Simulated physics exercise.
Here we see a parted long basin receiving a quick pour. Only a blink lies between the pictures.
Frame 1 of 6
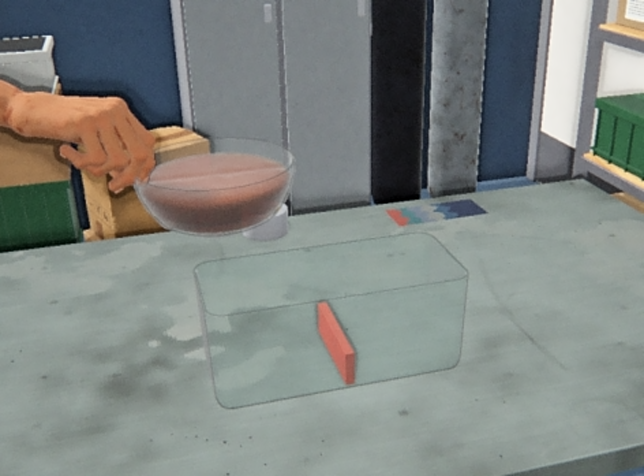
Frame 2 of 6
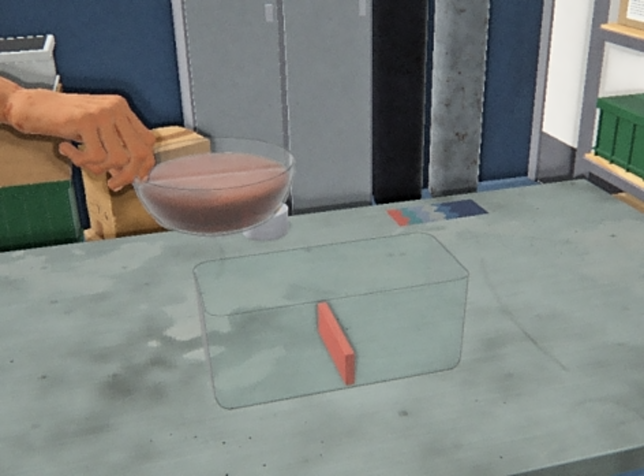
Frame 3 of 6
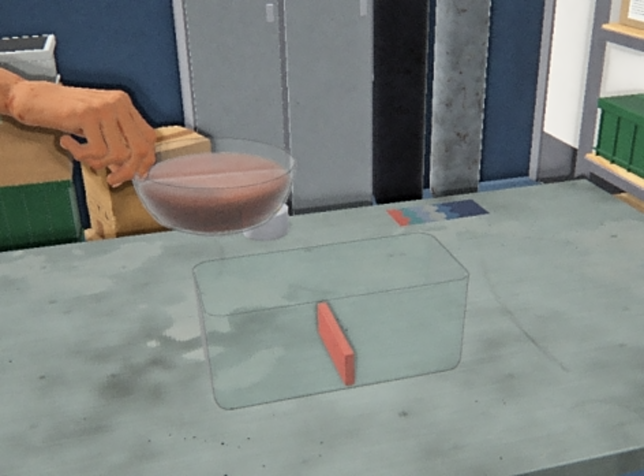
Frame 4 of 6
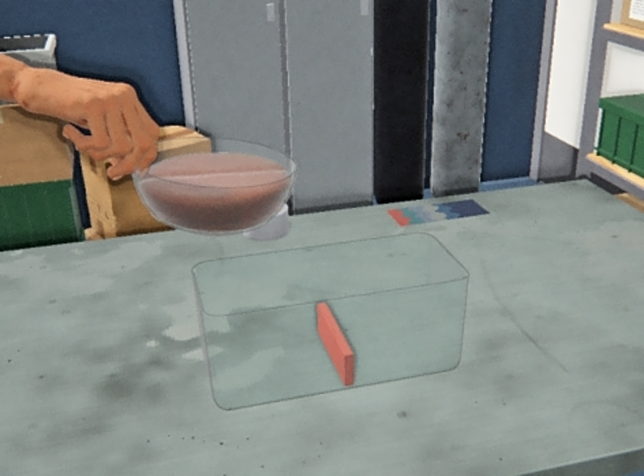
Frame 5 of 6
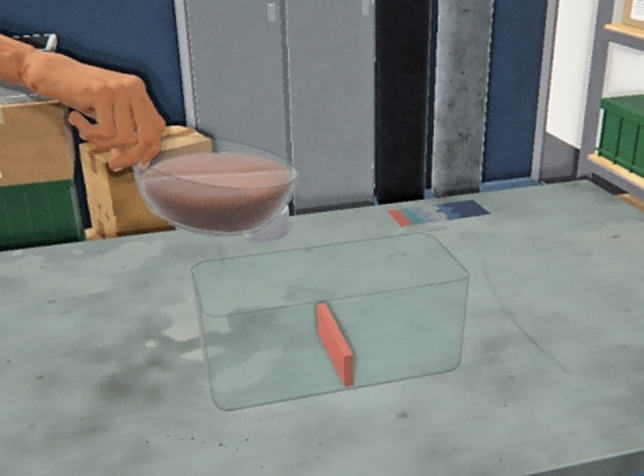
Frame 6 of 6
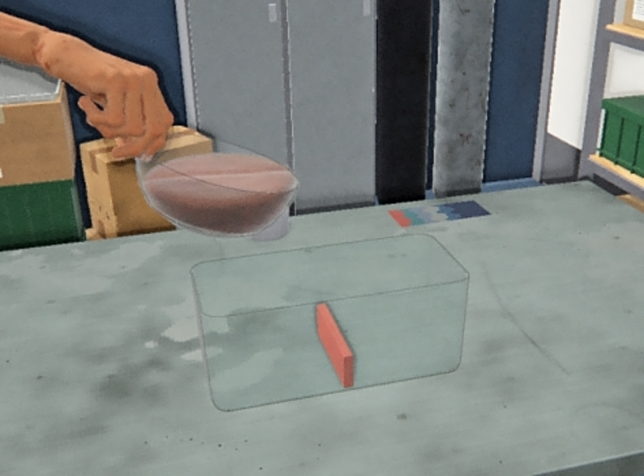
On a grey-green worktop, a hand gradually tilting a clear bowl of reddish-brown contents rightward above a long, divided transparent basin.
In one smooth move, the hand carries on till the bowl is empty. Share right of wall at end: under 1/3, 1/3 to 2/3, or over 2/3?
Sits mid-range.
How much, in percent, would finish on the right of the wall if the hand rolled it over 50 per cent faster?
Near 45 parts in a hundred.
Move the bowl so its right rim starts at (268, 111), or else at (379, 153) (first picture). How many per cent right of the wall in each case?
Roughly 50 in a hundred the first time and 75 in a hundred the second.
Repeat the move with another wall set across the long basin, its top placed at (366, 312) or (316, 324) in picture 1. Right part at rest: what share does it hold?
10 % then 75 %.
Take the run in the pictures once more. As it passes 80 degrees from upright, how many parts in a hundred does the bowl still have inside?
It comes to 20 per cent or so.
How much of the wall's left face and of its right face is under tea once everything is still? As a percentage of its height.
I'd say about 40 for the left and about 60 for the right.
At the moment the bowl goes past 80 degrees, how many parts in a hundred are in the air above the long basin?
Estimated: 30 per cent or thereabouts.
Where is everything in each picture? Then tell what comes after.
In the first picture, tilt 0°; pouring edge (292, 155); surface from (137, 183) to (288, 166); the long basin's rim runs from (200, 291) to (449, 254); the wall's top is at (335, 328).
In the second picture, tilt 1°; pouring edge (292, 156); surface from (137, 183) to (288, 166).
In the third picture, tilt 3°; pouring edge (293, 158); surface from (137, 181) to (288, 168).
In the fourth picture, tilt 7°; pouring edge (294, 163); surface from (137, 179) to (289, 169).
In the fifth picture, tilt 12°; pouring edge (295, 170); surface from (140, 179) to (292, 169).
In the sixth picture, tilt 19°; pouring edge (296, 179); surface from (142, 180) to (292, 173); 1 per cent is over the edge.
A moment on, the bowl is tipped on its side and 20 per cent is still to pour, 9 is left of the wall and 42 right of it.
Next, the bowl is tipped right over and 0 per cent is still to pour, 40 is left of the wall and 58 right of it.
Then the bowl is tipped right over and 0 per cent is still to pour, 40 is left of the wall and 58 right of it.
Later the bowl is tipped right over and 0 per cent is still to pour, 40 is left of the wall and 58 right of it.
In the end 40 per cent lies left of the wall, 58 right of it and 2 outside.
